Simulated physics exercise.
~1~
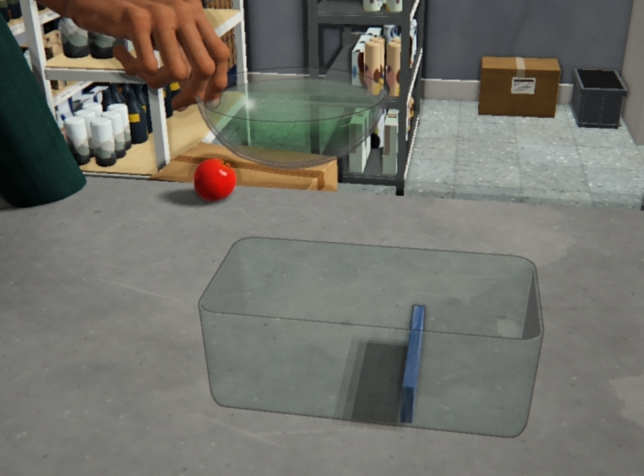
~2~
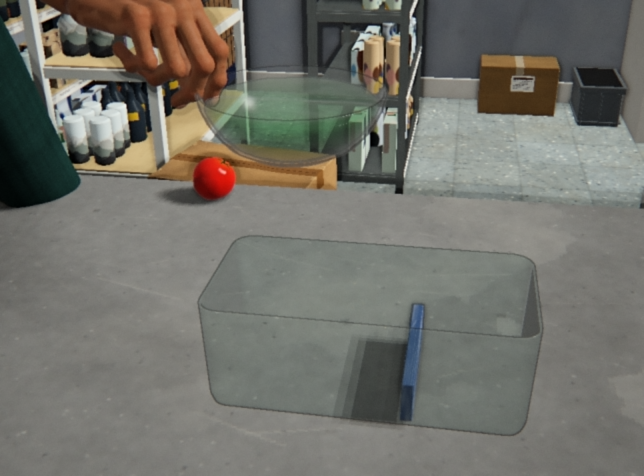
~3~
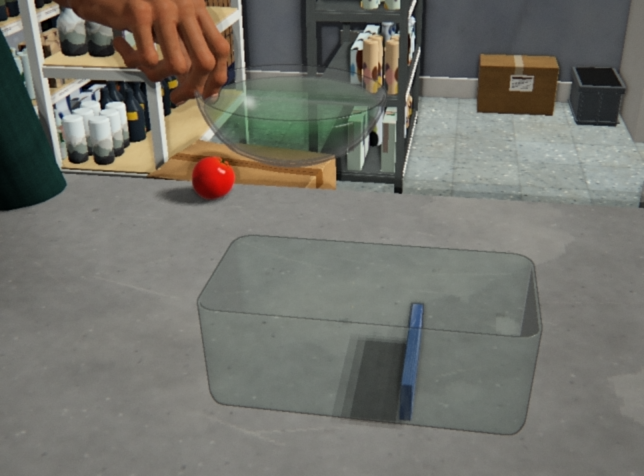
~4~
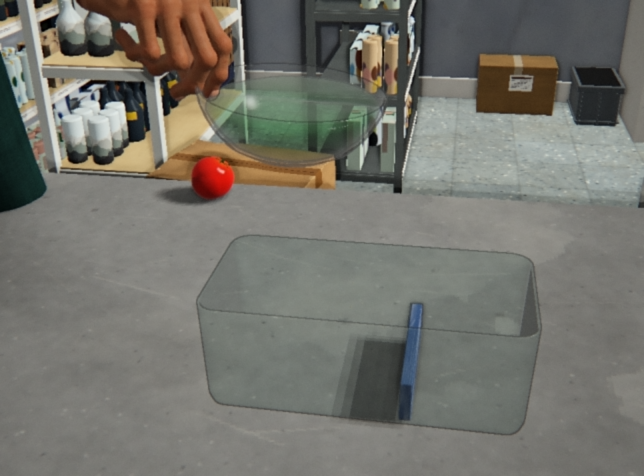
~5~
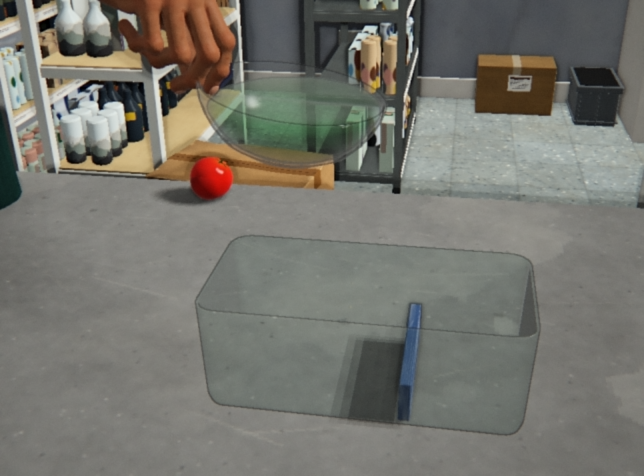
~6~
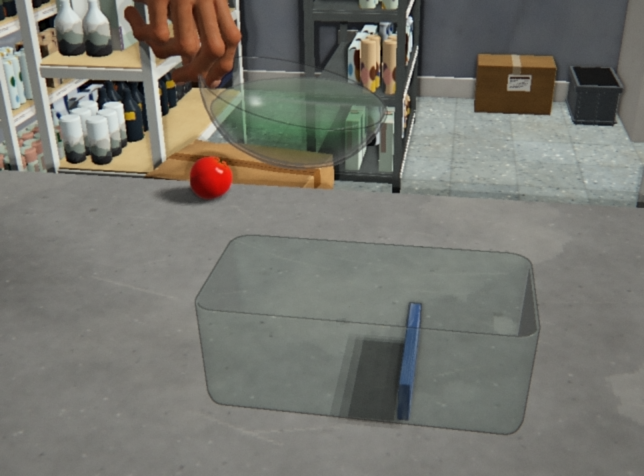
The footage shows a hand at the upper left beside a clear, rounded vessel that tilts slightly to the right, above a transparent basin with a low blue wall, while a red ball sits still and a dark green shape slides out of view at left.
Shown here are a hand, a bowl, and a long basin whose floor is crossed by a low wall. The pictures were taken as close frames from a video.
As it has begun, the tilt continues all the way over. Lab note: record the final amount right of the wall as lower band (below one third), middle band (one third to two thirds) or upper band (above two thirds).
Recorded: Upper band.
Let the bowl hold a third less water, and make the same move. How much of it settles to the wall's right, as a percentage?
It comes to near 75 per cent.
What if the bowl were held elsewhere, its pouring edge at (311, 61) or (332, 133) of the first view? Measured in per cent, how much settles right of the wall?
Roughly 20 in a hundred the first time and 20 in a hundred the second.
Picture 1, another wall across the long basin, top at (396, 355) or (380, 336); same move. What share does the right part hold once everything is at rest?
Roughly 75 per cent first and roughly 95 per cent second.
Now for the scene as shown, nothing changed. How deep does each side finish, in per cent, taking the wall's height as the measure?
Close to 10 for the left and 80 for the right.
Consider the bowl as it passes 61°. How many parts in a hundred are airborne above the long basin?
Roughly 35 percent.
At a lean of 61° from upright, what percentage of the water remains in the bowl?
About 25 per cent.
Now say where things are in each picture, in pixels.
In the first picture, it leans 0°; its right rim is at (386, 98); the water meets the walls at (209, 96) and (382, 103); the long basin's rim runs from (218, 272) to (538, 298); the wall's top is at (414, 345).
In the second picture, it leans 1°; its right rim is at (386, 97); the water meets the walls at (209, 95) and (381, 103).
In the third picture, it leans 2°; its right rim is at (385, 100); the water meets the walls at (209, 94) and (381, 104).
In the fourth picture, it leans 5°; its right rim is at (386, 104); the water meets the walls at (210, 93) and (382, 104).
In the fifth picture, it leans 8°; its right rim is at (385, 110); the water meets the walls at (212, 93) and (384, 106).
In the sixth picture, it leans 13°; its right rim is at (385, 117); the water meets the walls at (216, 95) and (382, 110); 2 per cent is over the edge.
A moment on, the bowl is tipped part way and 24 per cent is still to pour, 2 is left of the wall and 37 right of it.
Next, the bowl is tipped on its side and 0 per cent is still to pour, 17 is left of the wall and 79 right of it.
Then the bowl is tipped right over and 0 per cent is still to pour, 20 is left of the wall and 79 right of it.
Later the bowl is tipped right over and 0 per cent is still to pour, 20 is left of the wall and 79 right of it.
At rest 20 per cent lies left of the wall, 79 right of it and 1 outside.
